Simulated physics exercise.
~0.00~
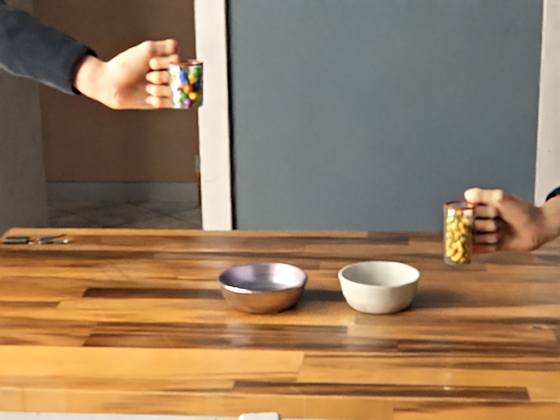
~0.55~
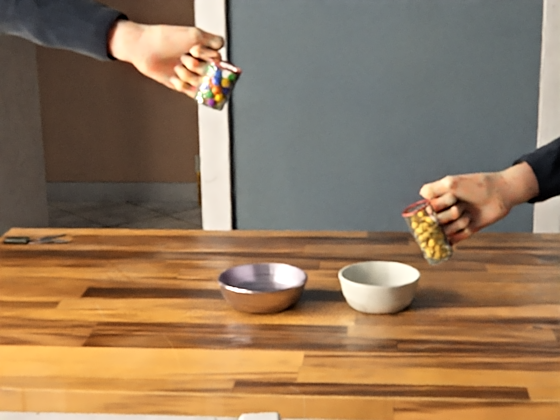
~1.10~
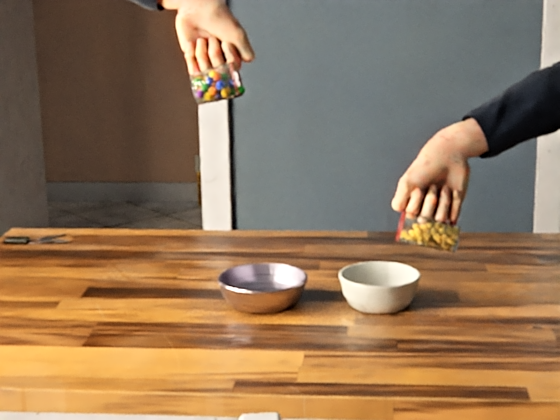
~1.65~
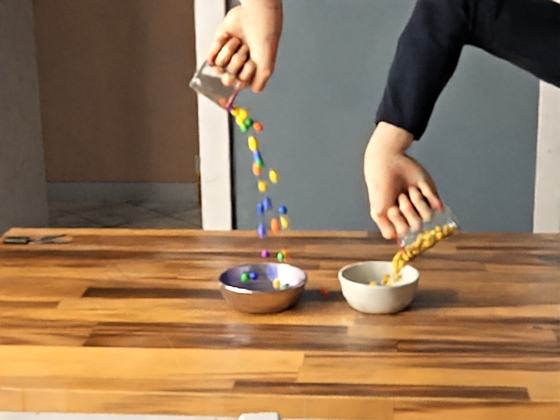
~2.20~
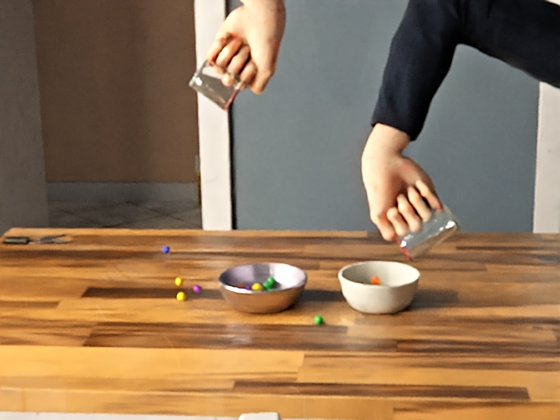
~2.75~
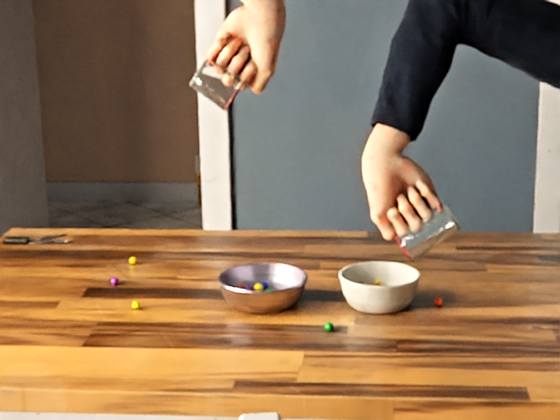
Two hands tipping cups over bowls, colourful beads falling from higher up and some scattering, yellow pieces landing in the right bowl.
